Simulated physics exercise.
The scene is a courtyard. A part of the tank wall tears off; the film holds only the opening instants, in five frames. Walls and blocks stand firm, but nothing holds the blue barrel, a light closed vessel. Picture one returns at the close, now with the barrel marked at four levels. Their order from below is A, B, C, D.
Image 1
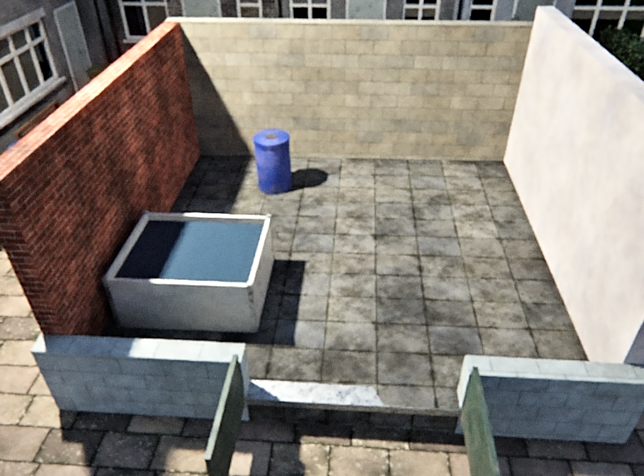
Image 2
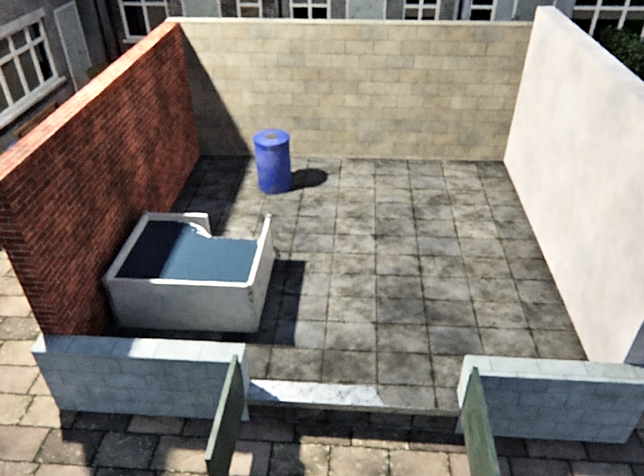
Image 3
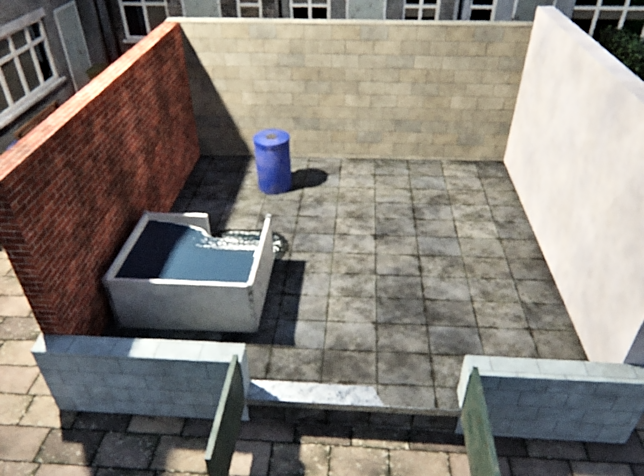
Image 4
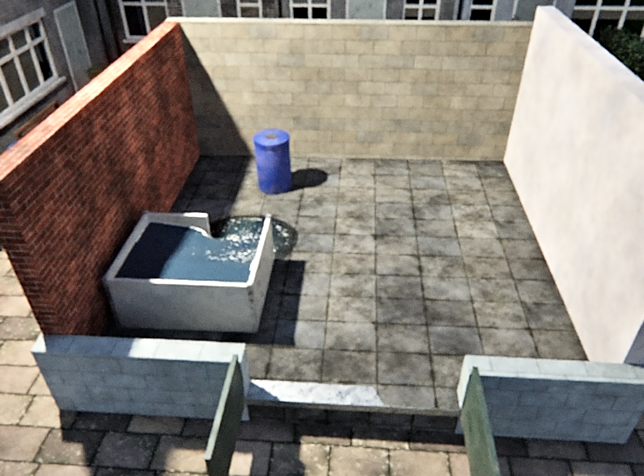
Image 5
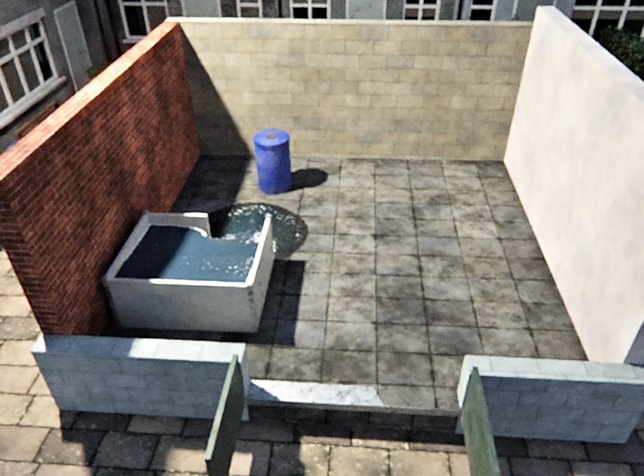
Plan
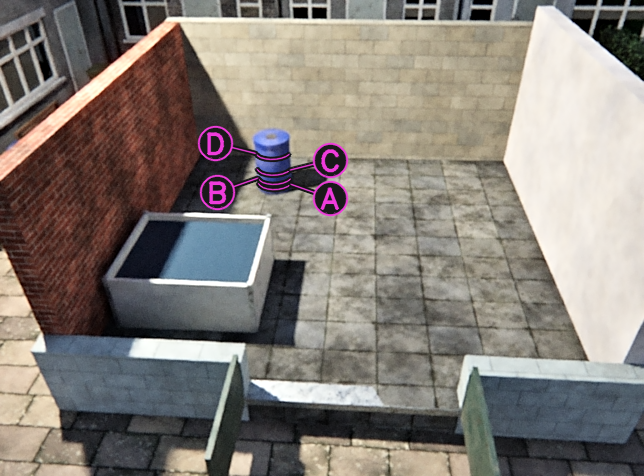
A walled courtyard held a full tank of water and a blue barrel; a gap opened in the tank's back wall, and water poured out and spread across the paving towards the barrel.
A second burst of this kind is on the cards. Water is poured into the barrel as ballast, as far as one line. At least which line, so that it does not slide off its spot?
Use mark C.
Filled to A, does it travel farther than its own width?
Yes, clearly.
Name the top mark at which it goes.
Here it is mark B.
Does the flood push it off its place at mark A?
Yes, it does.
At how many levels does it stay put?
Two of them.
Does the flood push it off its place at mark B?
Yes, it does.
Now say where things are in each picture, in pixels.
Lid of the blue barrel at (272, 137); tank full, its middle at (194, 251); open gate at (354, 353), in the first picture.
Water covers 1 % of the ground, mostly out of sight from here, in the second picture.
Water covers 3 % of the ground, mostly out of sight from here, in the third picture.
In the fourth picture, 5 % of the ground under water, its edge towards the barrel at (291, 230).
Lid of the blue barrel at (272, 137); 7 % of the ground under water, its edge towards the barrel at (259, 205), in the fifth picture.
In magenta, A at (272, 189); B at (272, 184); C at (271, 175); D at (270, 159); from the bottom up A, B, C, D.
With A, it is pushed about twice its own width away.
With B, it is pushed about half its own width away.
With C, it does not move.
With D, it does not move.
